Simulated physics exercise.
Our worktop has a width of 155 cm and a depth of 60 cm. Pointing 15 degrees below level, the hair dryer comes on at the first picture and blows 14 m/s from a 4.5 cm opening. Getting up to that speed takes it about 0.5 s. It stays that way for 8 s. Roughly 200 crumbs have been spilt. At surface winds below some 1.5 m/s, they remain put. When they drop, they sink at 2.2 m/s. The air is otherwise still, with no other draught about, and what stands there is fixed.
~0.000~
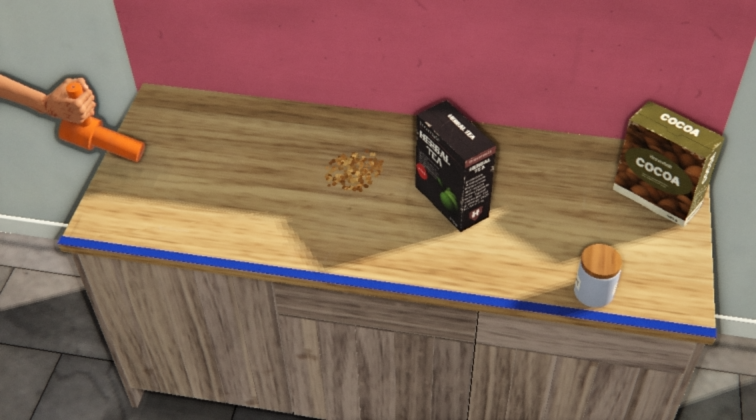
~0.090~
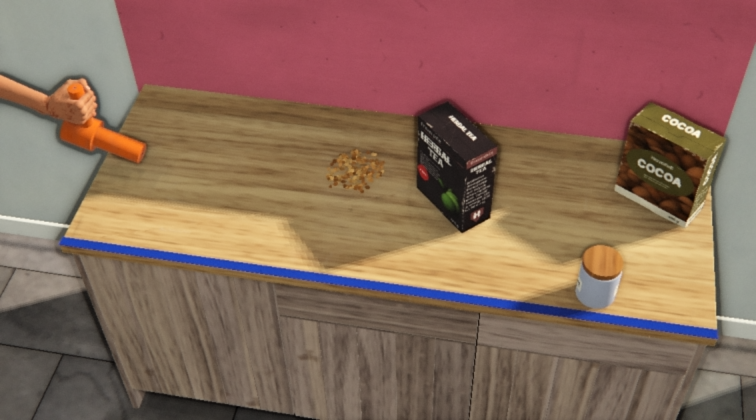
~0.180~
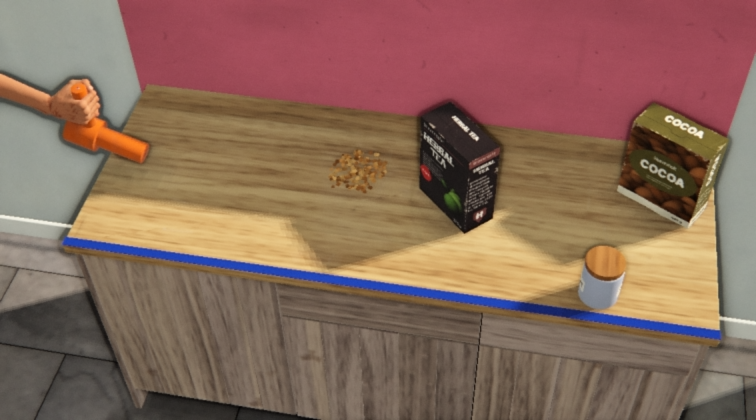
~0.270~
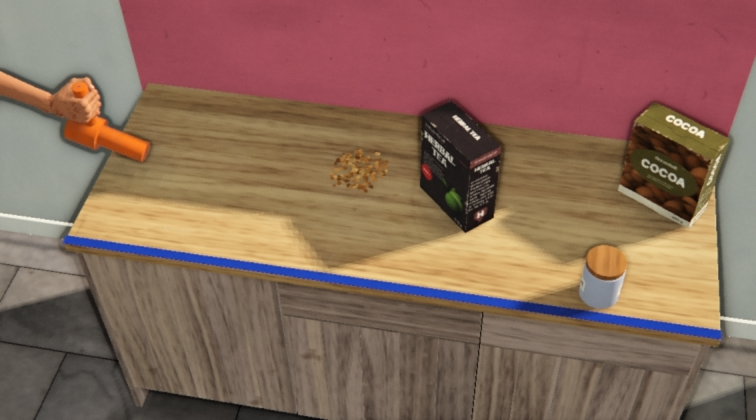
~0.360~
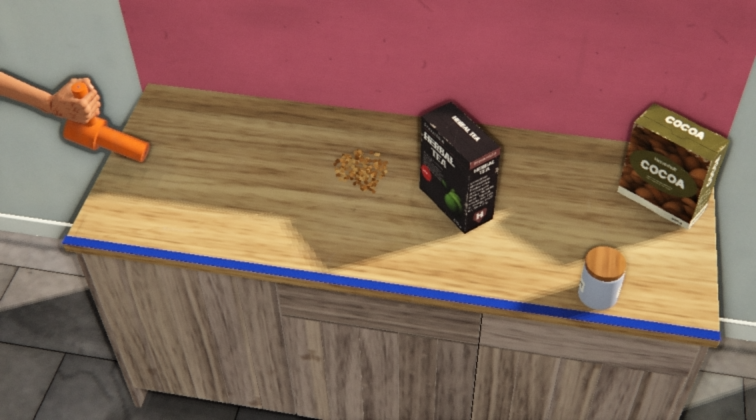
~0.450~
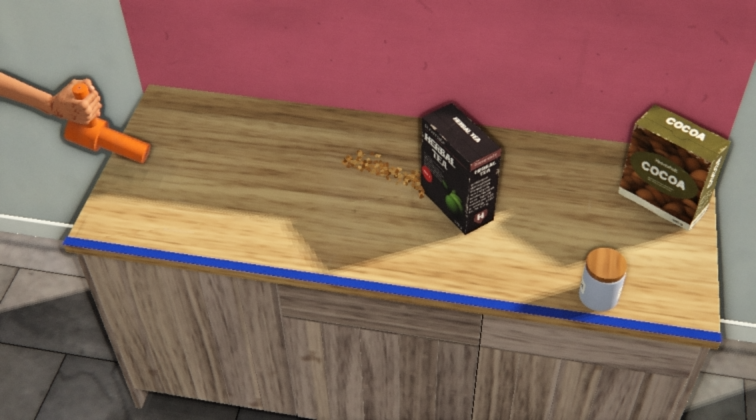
On a wooden worktop, a hand holding an orange hair dryer at left as still crumbs begin shifting right beside a tea carton.
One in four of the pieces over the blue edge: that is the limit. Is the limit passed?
I reckon that edge claims no more than a quarter of the pile.
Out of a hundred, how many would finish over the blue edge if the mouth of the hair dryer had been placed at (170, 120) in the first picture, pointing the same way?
I'd expect close to 40 per cent.
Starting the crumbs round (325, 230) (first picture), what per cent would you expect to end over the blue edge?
Share at the end: About 70 %.
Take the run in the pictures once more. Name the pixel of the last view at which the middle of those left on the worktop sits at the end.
At about (605, 165).
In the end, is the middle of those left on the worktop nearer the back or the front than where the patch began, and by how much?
Toward the rear, roughly 15 cm.
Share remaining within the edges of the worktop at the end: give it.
My guess is near 30 per cent.
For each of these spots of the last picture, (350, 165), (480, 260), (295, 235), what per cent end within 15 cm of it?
In order: About 0 %, then 0 %, then 0 %.
After 1.6 s the count stands so, 0 % are over the blue edge; the middle of those still in play is near (623, 146).
After 2.6 s the count stands so, 0 % are over the blue edge; the middle of those still in play is near (623, 156).
After 4.4 s the count stands so, 0 % are over the blue edge; the middle of those still in play is near (619, 164).
After 8.0 s, at the end, 0 % are over the blue edge; the middle of those still in play is near (605, 165).
